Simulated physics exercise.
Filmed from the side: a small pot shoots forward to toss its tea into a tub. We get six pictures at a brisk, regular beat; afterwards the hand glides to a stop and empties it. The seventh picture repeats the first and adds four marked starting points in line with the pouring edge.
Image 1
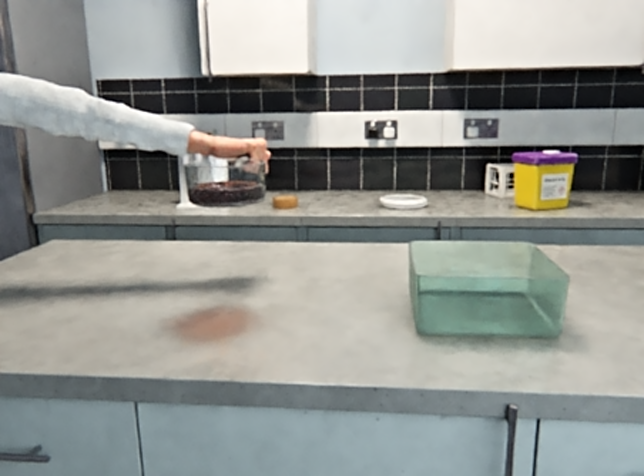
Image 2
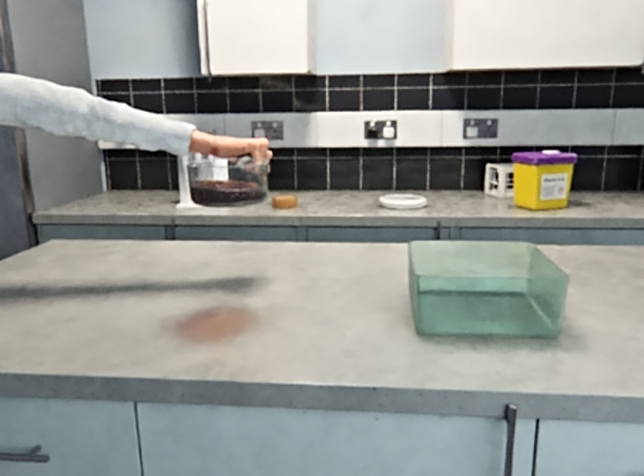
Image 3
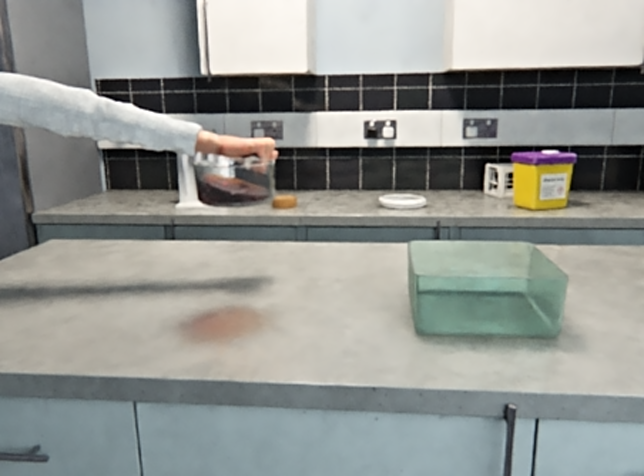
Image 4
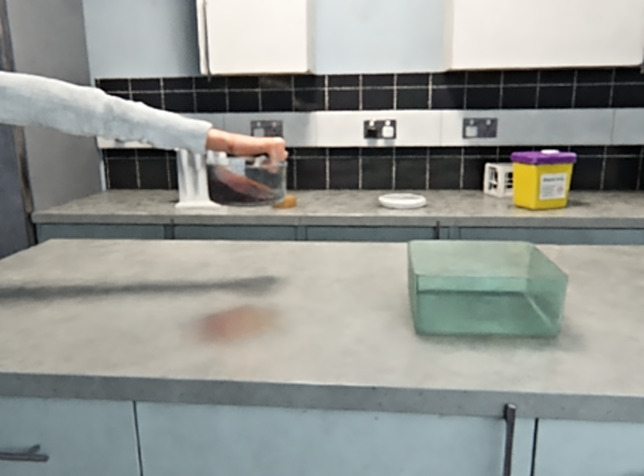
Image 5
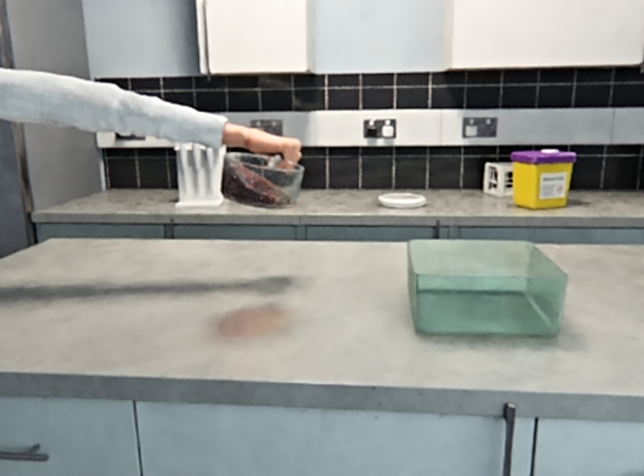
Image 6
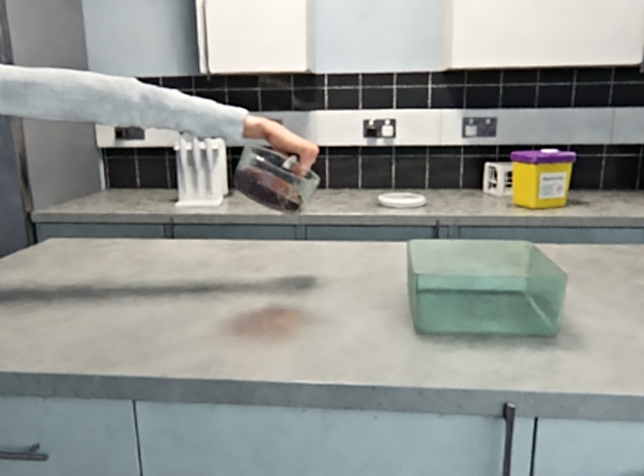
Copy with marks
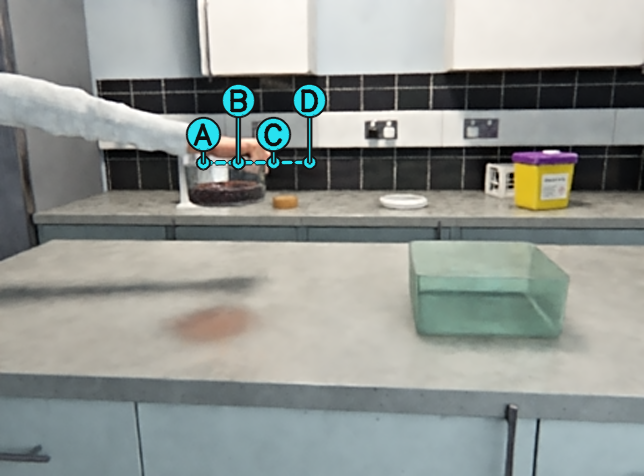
An arm in a pale sleeve held a small clear pot of dark contents over a grey counter, moved it to the right, and then tilted it toward a greenish see-through tub.
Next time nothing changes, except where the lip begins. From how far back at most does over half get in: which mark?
Take D.
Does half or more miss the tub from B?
Yes, that goes wrong.
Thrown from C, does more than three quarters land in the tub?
No, less.
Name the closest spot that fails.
Spot C.
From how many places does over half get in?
One.
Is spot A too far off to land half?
Yes, it does.
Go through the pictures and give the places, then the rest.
Upright, lip at (263, 162); tub from (415, 332) to (561, 336); nothing has left yet.
Upright, lip at (265, 162); nothing has left yet.
Upright, lip at (273, 162); nothing has left yet.
Tipped about 2°, lip at (285, 163); nothing has left yet.
Tipped about 11°, lip at (302, 169); nothing has left yet.
Tipped about 26°, lip at (318, 180); nothing has left yet.
On the marked copy, A at (203, 162); B at (238, 162); C at (273, 162); D at (309, 162).
With A, about 0 % lands in the tub, 99 % falls short.
With B, about 8 % lands in the tub, 90 % falls short.
With C, about 35 % lands in the tub, 60 % falls short and 5 % goes beside or beyond.
With D, about 69 % lands in the tub, 25 % falls short and 7 % goes beside or beyond.
